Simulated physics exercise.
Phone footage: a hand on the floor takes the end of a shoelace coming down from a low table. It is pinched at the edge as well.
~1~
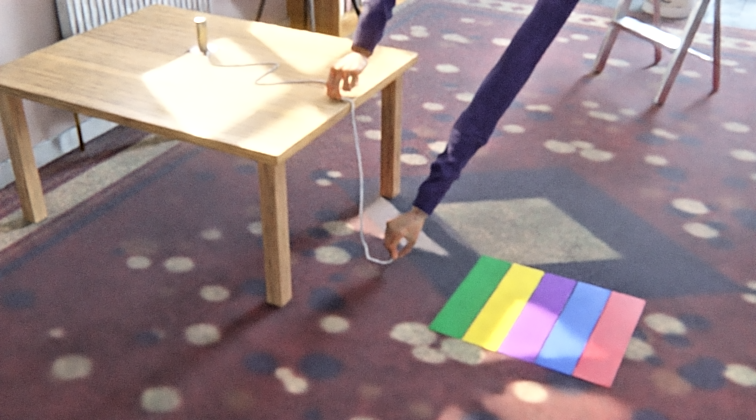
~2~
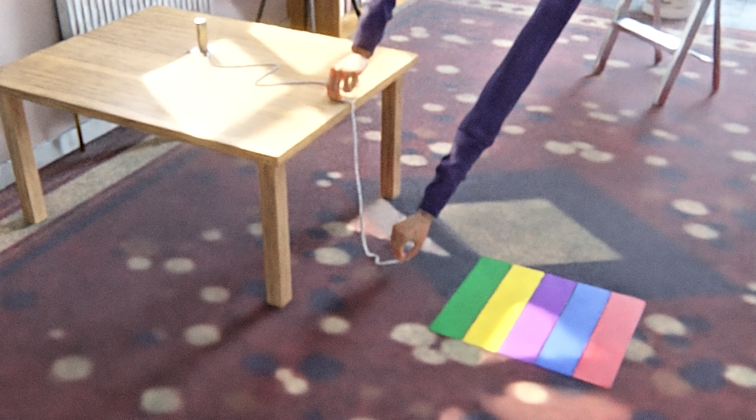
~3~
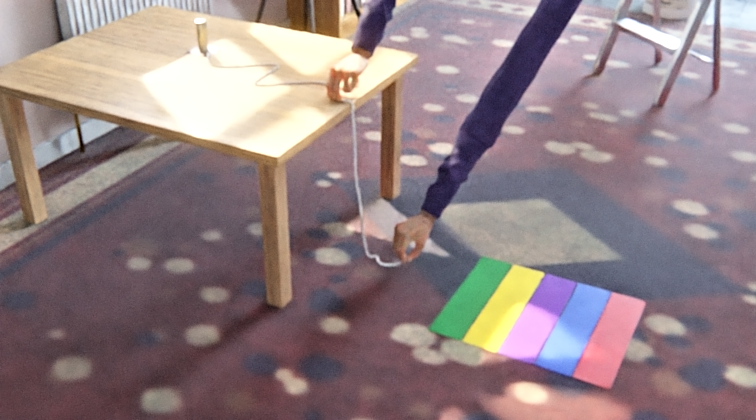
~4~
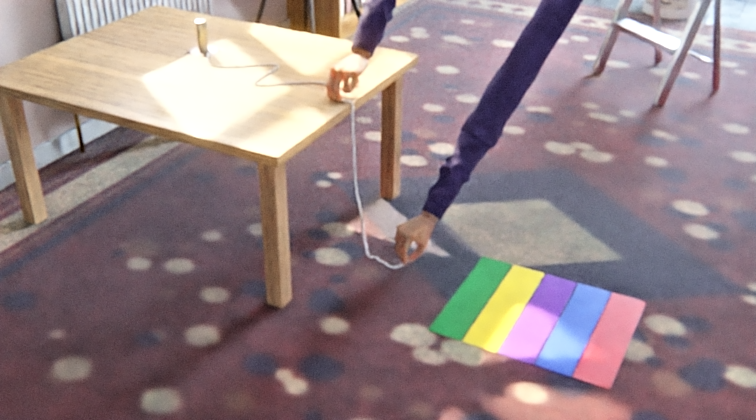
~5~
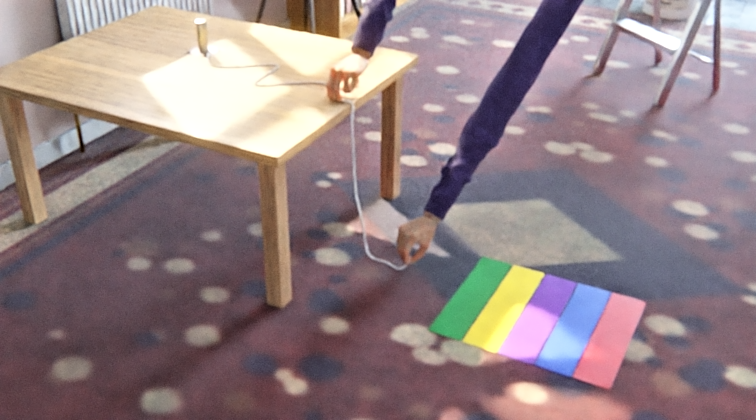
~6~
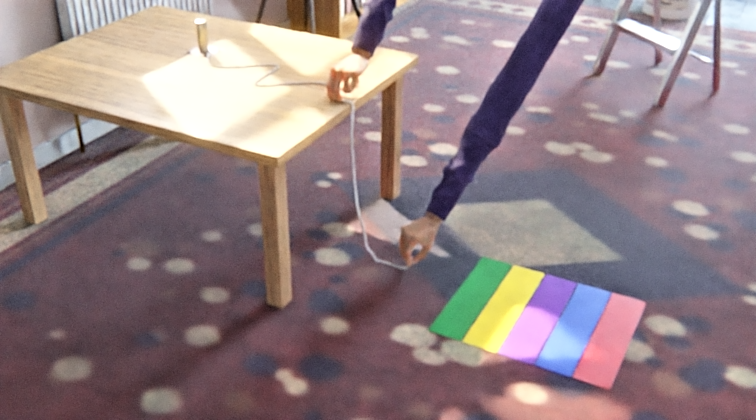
In a sunlit room with a dark reddish patterned carpet, seen from above at an angle, a low wooden table stands at left. A purple-sleeved arm reaches down to a pale cord hanging from the table, another hand pinches it at the edge, and green, yellow, purple, blue and red strips lie at right. The lower hand shifts the cord's end slightly rightward, then barely moves, while the camera stays still.
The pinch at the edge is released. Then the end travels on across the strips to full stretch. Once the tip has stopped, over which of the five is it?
Over the red strip.
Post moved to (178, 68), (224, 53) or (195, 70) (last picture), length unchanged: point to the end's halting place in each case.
In order, near (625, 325), (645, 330) and (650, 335).
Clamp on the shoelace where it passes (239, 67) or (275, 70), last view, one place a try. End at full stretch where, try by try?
Try by try: (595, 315), (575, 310).
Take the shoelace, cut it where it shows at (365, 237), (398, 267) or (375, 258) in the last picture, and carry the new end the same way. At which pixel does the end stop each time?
Well, that gives around (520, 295) the first time, (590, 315) the next and (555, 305) the last.
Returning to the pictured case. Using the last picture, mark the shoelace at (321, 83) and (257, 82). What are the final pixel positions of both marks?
First: (386, 122). Second: (328, 86).
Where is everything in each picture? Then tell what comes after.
End (397, 256); green (454, 319); yellow (489, 330); purple (524, 341); blue (561, 353); red (598, 365), in the first frame.
End (404, 259); shoelace through (210, 64) (276, 68) (286, 84) (338, 99) (357, 168) (363, 236), in the second frame.
End (406, 260), in the third frame.
End (408, 261); shoelace through (210, 65) (276, 69) (286, 84) (338, 99) (355, 168) (364, 236), in the fourth frame.
End (410, 261), in the fifth frame.
End (412, 262); shoelace through (210, 65) (276, 69) (286, 84) (338, 99) (354, 168) (365, 237), in the sixth frame.
Early on, end near (553, 304); over purple.
Midway, end near (595, 316); over blue.
At the end of the slack, end near (620, 324); over red. The end stops over the red strip.
